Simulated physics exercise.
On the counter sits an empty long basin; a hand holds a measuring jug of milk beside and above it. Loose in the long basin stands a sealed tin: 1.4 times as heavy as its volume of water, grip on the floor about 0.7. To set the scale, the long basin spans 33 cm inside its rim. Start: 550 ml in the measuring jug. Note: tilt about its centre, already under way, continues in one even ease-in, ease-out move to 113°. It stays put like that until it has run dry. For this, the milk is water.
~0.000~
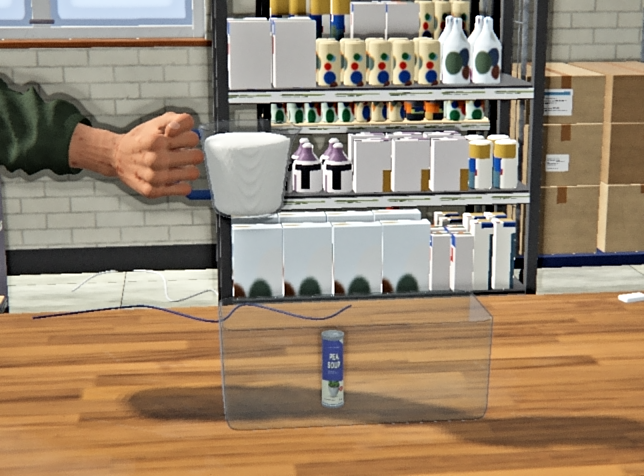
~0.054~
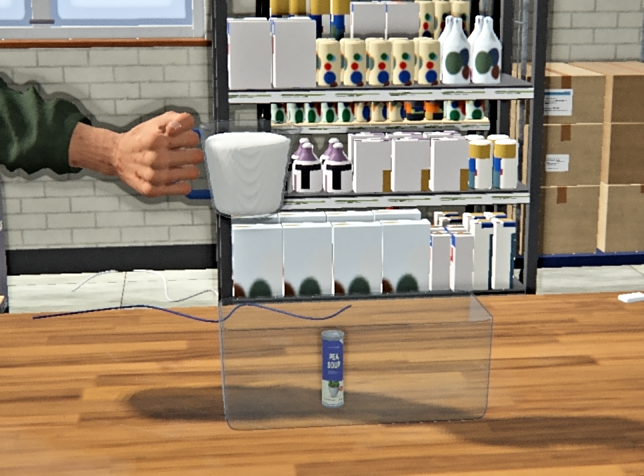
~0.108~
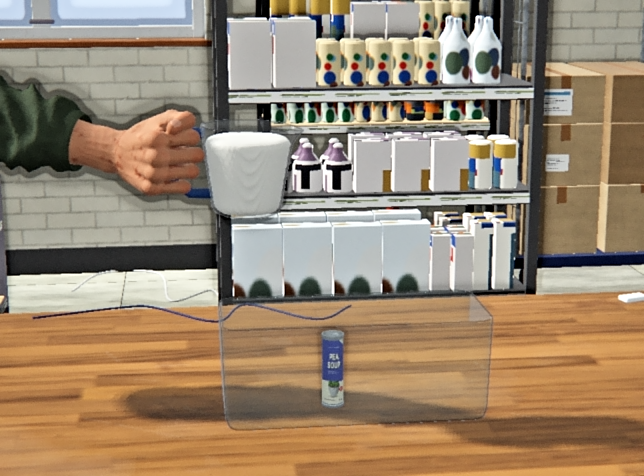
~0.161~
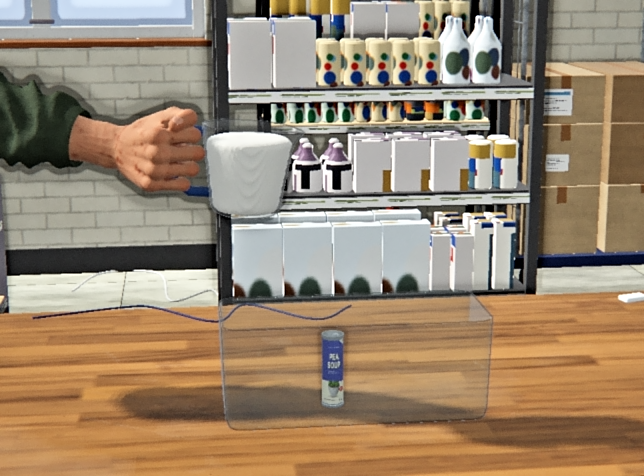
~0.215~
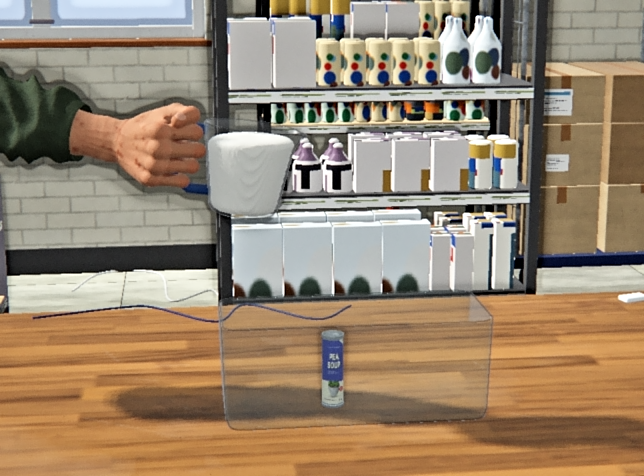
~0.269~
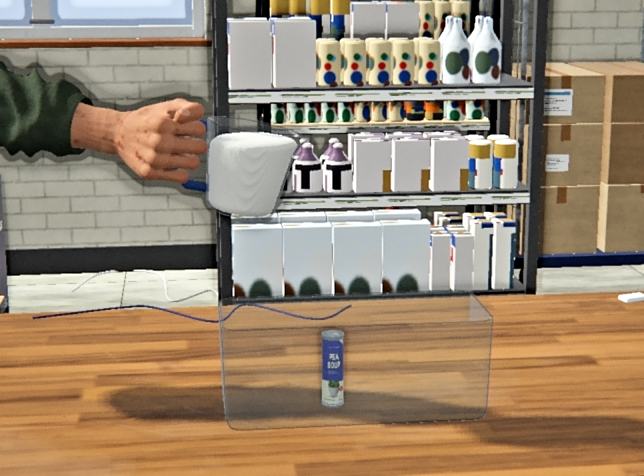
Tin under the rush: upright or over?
My guess is it's going to stay on its base.
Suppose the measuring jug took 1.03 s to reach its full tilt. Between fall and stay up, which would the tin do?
Result: Tin upright.
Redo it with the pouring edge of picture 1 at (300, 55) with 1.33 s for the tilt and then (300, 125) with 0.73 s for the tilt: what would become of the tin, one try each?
Trial 1 - tin stays standing; trial 2 - tin stays standing.
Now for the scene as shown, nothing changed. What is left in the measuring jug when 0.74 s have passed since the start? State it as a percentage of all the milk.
About 68 per cent.
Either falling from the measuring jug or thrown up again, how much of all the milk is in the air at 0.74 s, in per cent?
Roughly 24 %.
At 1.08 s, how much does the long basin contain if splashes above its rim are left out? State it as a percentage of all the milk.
About 72 per cent.
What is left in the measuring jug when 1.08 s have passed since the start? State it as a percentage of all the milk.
Near 10 percent, more or less.
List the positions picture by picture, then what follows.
In the first picture, it leans 0°; its right rim is at (302, 127); the milk meets the walls at (204, 139) and (290, 138); the long basin's rim runs from (221, 316) to (482, 306); the tin's top is at (333, 337).
In the second picture, it leans 0°; its right rim is at (303, 127); the milk meets the walls at (204, 139) and (290, 138).
In the third picture, it leans 2°; its right rim is at (304, 129); the milk meets the walls at (206, 139) and (290, 138).
In the fourth picture, it leans 4°; its right rim is at (305, 131); the milk meets the walls at (206, 139) and (292, 139).
In the fifth picture, it leans 7°; its right rim is at (307, 134); the milk meets the walls at (208, 139) and (294, 139).
In the sixth picture, it leans 11°; its right rim is at (309, 138); the milk meets the walls at (211, 141) and (298, 140).
After 0.74 s the tilt is 66° and 69 per cent is still to pour; the tin stands where it began.
After 1.08 s the tilt is 104° and 10 per cent is still to pour; the tin stands where it began.
After 1.44 s the tilt is 113° and 0 per cent is still to pour; the tin stands where it began.
After 1.83 s the tilt is 113° and 0 per cent is still to pour; the tin stands where it began.
In the end the tin stands where it began.
